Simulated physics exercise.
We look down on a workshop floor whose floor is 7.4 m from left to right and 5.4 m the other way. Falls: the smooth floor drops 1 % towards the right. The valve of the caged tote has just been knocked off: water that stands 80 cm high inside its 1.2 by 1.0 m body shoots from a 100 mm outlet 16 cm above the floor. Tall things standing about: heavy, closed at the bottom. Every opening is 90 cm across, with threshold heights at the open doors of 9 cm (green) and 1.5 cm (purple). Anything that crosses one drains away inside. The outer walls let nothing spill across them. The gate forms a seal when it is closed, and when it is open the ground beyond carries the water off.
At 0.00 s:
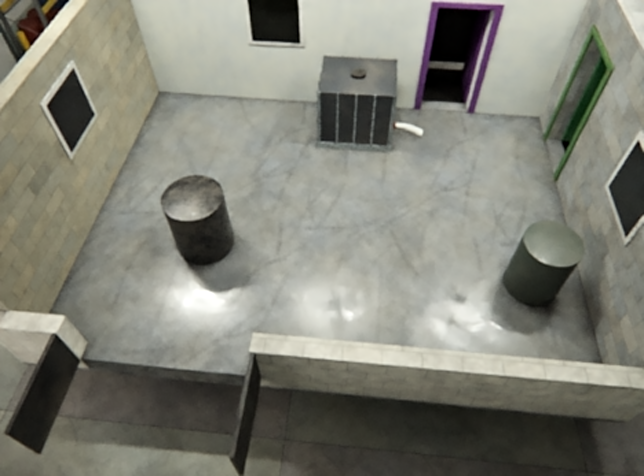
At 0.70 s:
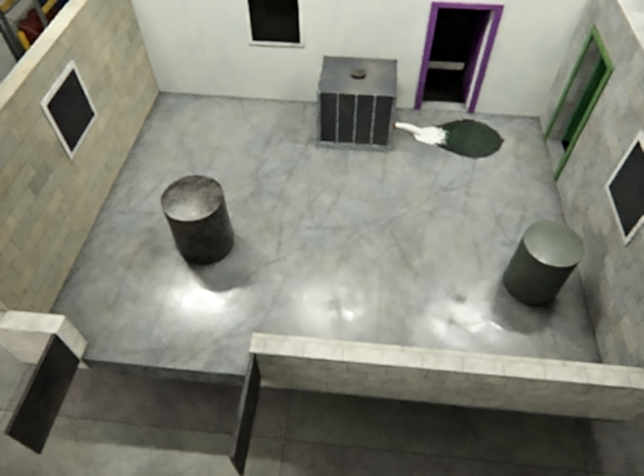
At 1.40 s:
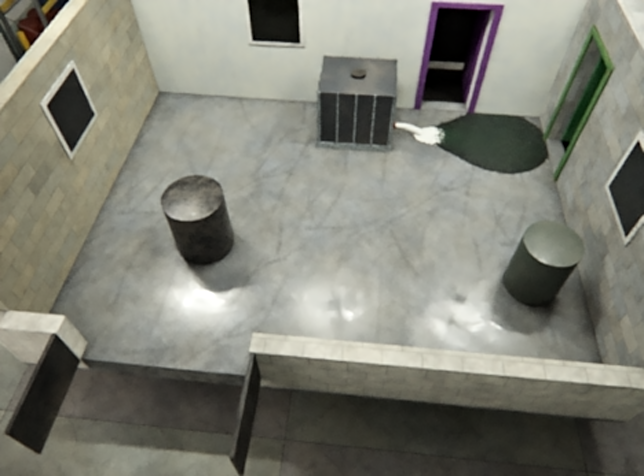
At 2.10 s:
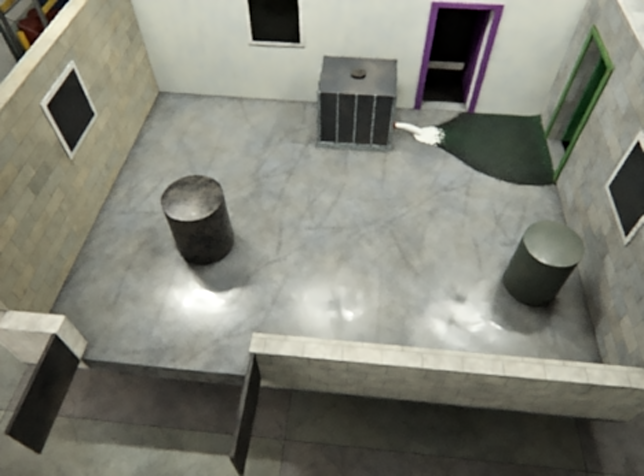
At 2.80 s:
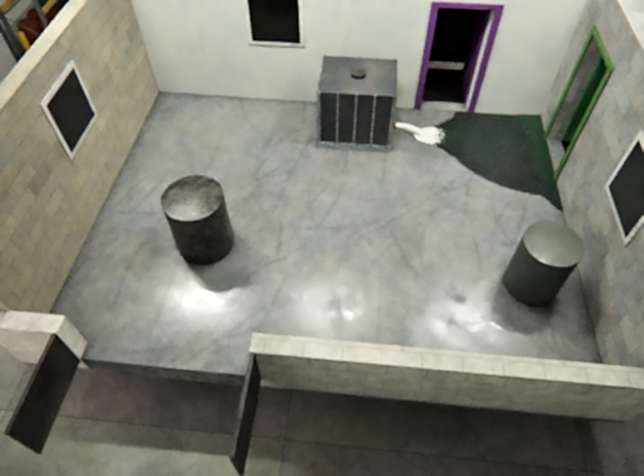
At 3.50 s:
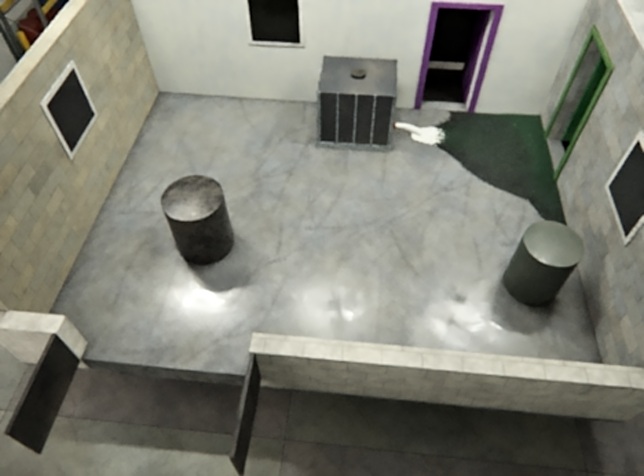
Dark green liquid spurts from a white spout on the caged tote at the back wall, spreads rightward across the grey floor past the purple-framed doorway to the green-framed one, then creeps forward along the right wall. The roofless, pale-walled room is seen from high above by a still camera. A dark mottled drum stands at left and a grey-green one at right, both unmoving.
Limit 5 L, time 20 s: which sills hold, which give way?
Green door - holds, purple door - gives way.
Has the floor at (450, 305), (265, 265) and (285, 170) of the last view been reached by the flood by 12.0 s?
First waterlogged, next untouched, last untouched.
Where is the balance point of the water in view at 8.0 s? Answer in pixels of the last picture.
I'd put it around (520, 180).
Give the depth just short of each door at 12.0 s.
Green 5.0 cm, purple 2.5 cm.
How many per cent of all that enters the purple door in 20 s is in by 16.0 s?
55 %.
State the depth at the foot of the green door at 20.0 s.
Roughly 5.5 centimetres.
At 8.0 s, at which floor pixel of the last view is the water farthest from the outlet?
In the last view, it's close to (606, 379).
After 5.0 s water covers 10 % of the floor and is deepest (6 cm) near (534, 134); green door 5.1 cm at the sill, 0 L in, purple door not reached.
After 8.0 s water covers 20 % of the floor and is deepest (7 cm) near (542, 128); green door 5.2 cm at the sill, 0 L in, purple door 1.7 cm at the sill, 0 L in.
After 12.0 s water covers 30 % of the floor and is deepest (7 cm) near (545, 141); green door 5 cm at the sill, 0 L in, purple door 2.4 cm at the sill, 1 L in.
After 16.0 s water covers 40 % of the floor and is deepest (7 cm) near (547, 148); green door 5.3 cm at the sill, 0 L in, purple door 2.5 cm at the sill, 5 L in.
After 20.0 s water covers 45 % of the floor and is deepest (6 cm) near (547, 148); green door 5.6 cm at the sill, 0 L in, purple door 2.2 cm at the sill, 9 L in.
